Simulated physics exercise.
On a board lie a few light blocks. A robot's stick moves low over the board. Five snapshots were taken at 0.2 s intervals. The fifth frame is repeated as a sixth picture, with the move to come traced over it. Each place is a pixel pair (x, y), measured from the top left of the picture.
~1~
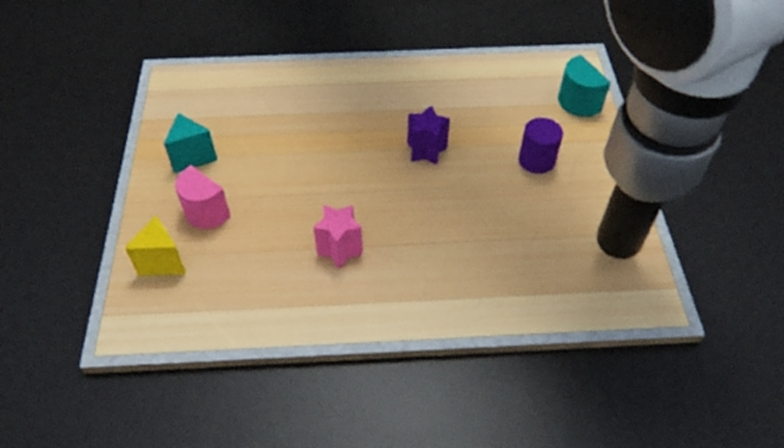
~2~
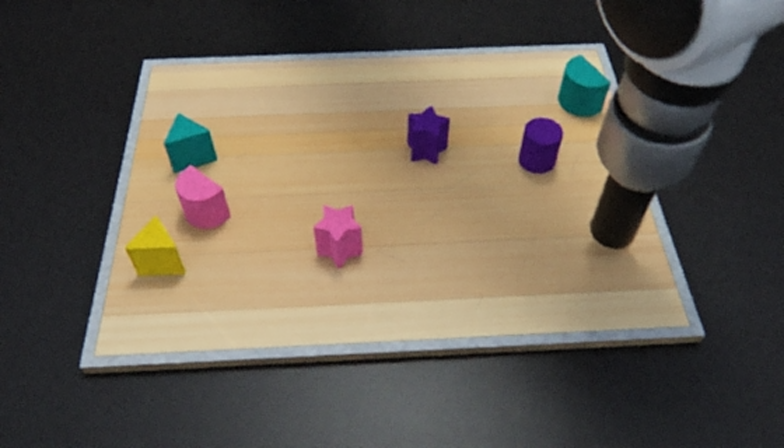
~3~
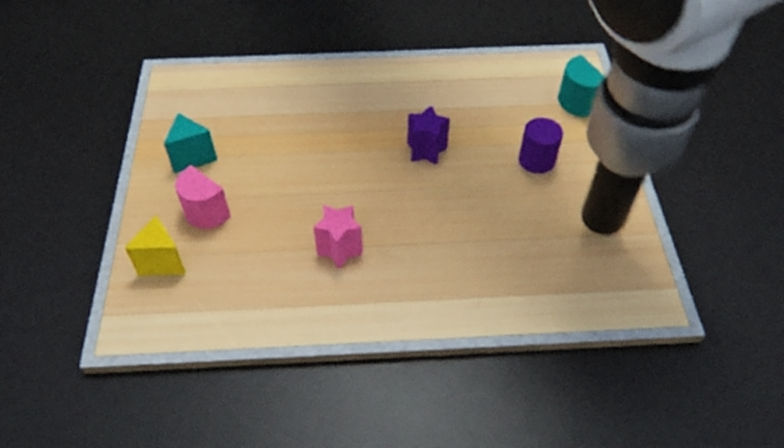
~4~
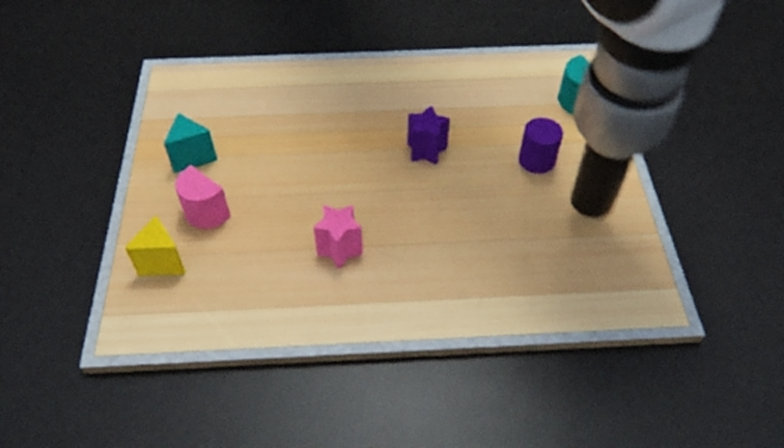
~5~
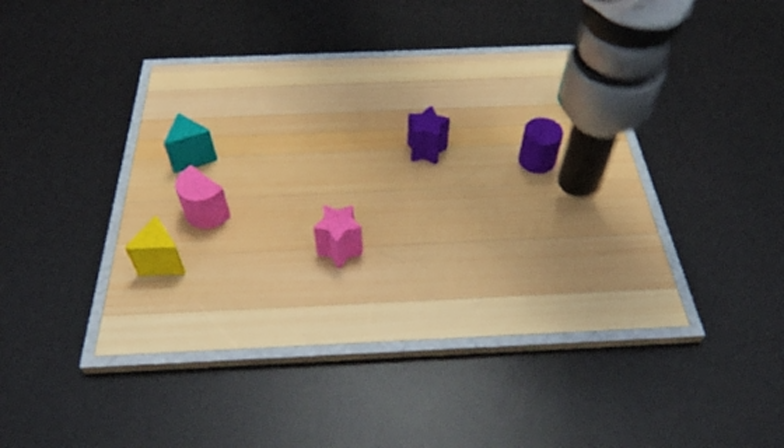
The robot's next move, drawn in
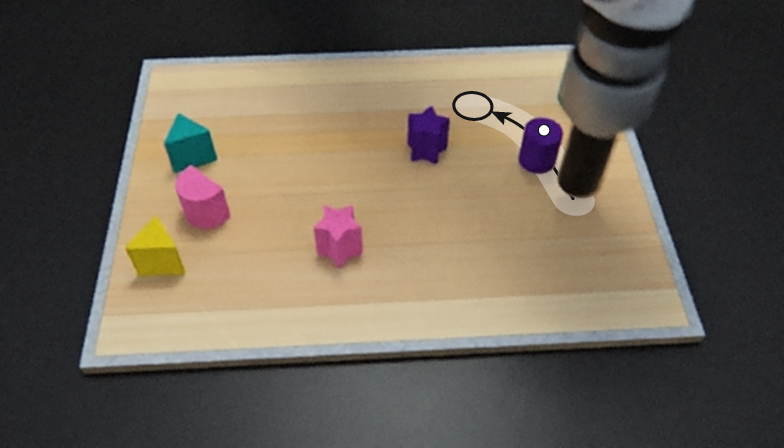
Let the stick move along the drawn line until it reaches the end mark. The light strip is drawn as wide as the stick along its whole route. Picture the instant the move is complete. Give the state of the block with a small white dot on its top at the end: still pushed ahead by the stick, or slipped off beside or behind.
At the end of the path, the stick is still pushing the block with a small white dot on its top ahead of it.
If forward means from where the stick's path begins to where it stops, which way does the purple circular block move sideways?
Taking start-to-end as forward, the block's sideways shift goes to the left.
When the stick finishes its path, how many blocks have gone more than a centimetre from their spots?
Of all the blocks, just one travels more than a centimetre.
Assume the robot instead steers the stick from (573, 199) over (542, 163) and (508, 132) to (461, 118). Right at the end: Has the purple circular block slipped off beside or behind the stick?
Going by the path, yes.
Path on the board, from (573, 199) by way of (549, 159) and (519, 125) to (473, 106); the dot is on the purple circular block.
What follows on the original path. One third of the way, stick at (552, 141); purple circular block at (522, 109).
Two thirds of the way, stick at (521, 108); purple circular block at (486, 85).
At the end, stick at (475, 89); purple circular block at (439, 72); turquoise D-shaped block in place.
